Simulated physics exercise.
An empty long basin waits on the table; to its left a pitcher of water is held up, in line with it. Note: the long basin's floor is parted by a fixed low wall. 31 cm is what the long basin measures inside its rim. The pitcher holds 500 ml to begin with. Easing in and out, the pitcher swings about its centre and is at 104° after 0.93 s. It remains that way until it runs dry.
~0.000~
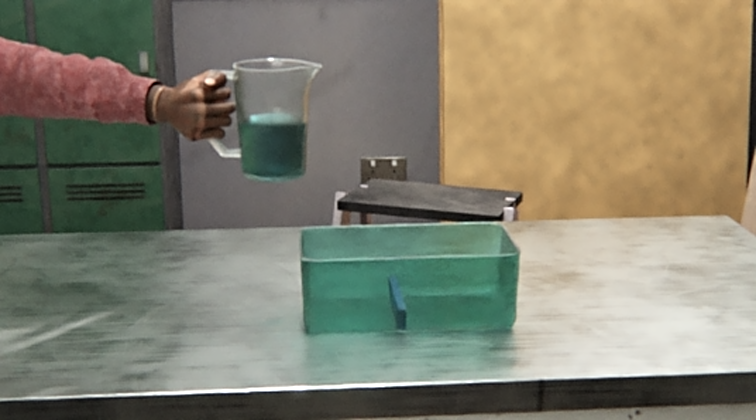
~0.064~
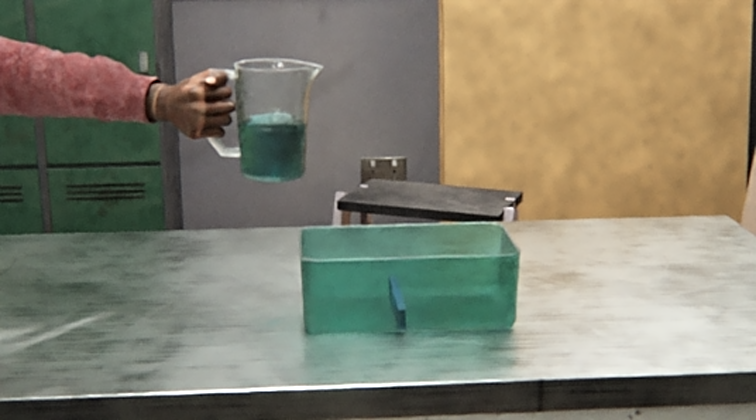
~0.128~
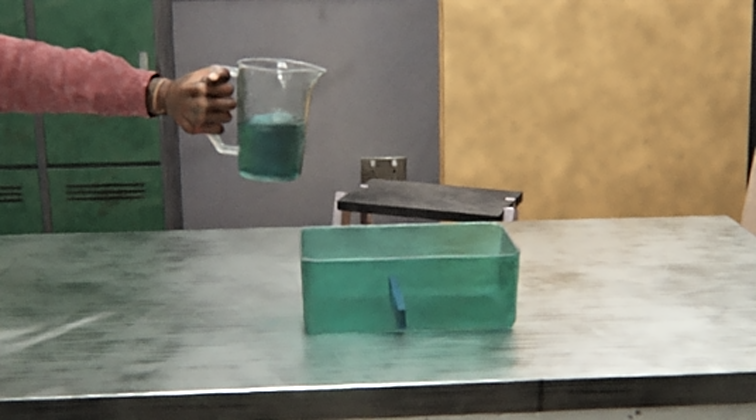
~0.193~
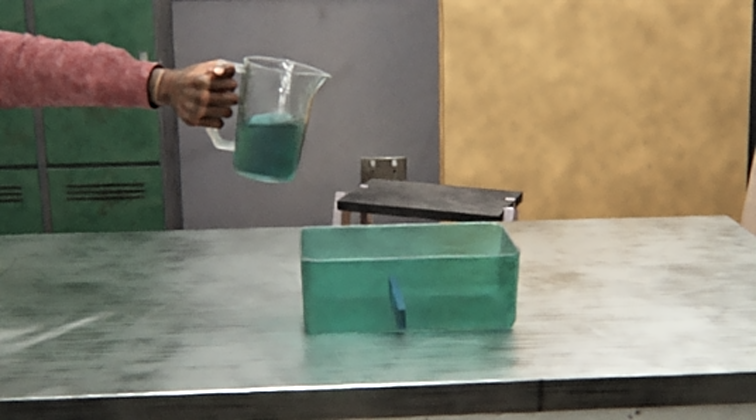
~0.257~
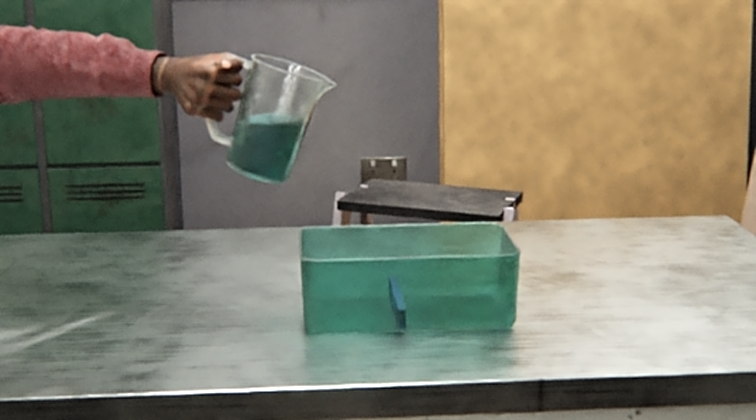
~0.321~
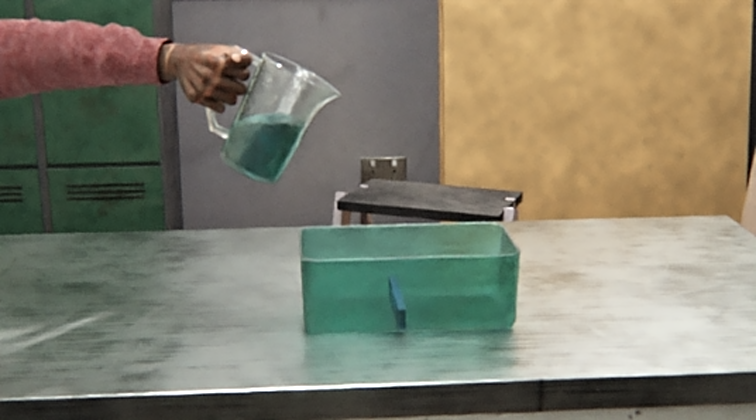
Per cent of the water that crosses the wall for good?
17 per cent.
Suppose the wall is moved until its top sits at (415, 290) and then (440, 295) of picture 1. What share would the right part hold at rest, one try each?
First 10, then 20 per cent.
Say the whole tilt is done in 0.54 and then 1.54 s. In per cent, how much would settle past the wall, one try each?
25 then 15 %.
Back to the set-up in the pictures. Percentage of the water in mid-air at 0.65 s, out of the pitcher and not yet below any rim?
Near 5 in a hundred.
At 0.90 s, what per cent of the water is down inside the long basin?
The fraction sits near 32 in a hundred.
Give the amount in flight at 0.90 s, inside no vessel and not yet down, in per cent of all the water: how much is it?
30 per cent or so.
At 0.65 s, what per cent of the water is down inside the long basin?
The basin holds roughly 0 in a hundred parts at that moment.
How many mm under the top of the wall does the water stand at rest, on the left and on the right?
About 12 mm left, about 28 mm right.
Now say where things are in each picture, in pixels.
It leans 0°; its right rim is at (322, 65); the water meets the walls at (240, 120) and (305, 119); the long basin's rim runs from (301, 245) to (511, 239); the wall's top is at (397, 292), in the first frame.
It leans 1°; its right rim is at (323, 67); the water meets the walls at (240, 120) and (305, 118), in the second frame.
It leans 5°; its right rim is at (326, 70); the water meets the walls at (240, 121) and (305, 118), in the third frame.
It leans 11°; its right rim is at (331, 76); the water meets the walls at (239, 121) and (306, 119), in the fourth frame.
It leans 18°; its right rim is at (337, 84); the water meets the walls at (238, 121) and (306, 119), in the fifth frame.
It leans 28°; its right rim is at (341, 94); the water meets the walls at (233, 124) and (308, 120), in the sixth frame.
By 0.65 s the tilt is 83° and 95 per cent is still to pour, 0 is left of the wall and 0 right of it.
By 0.90 s the tilt is 104° and 39 per cent is still to pour, 31 is left of the wall and 1 right of it.
By 1.15 s the tilt is 104° and 6 per cent is still to pour, 68 is left of the wall and 13 right of it.
By 1.43 s the tilt is 104° and 0 per cent is still to pour, 79 is left of the wall and 16 right of it.
At rest 79 per cent lies left of the wall, 17 right of it and 4 outside.
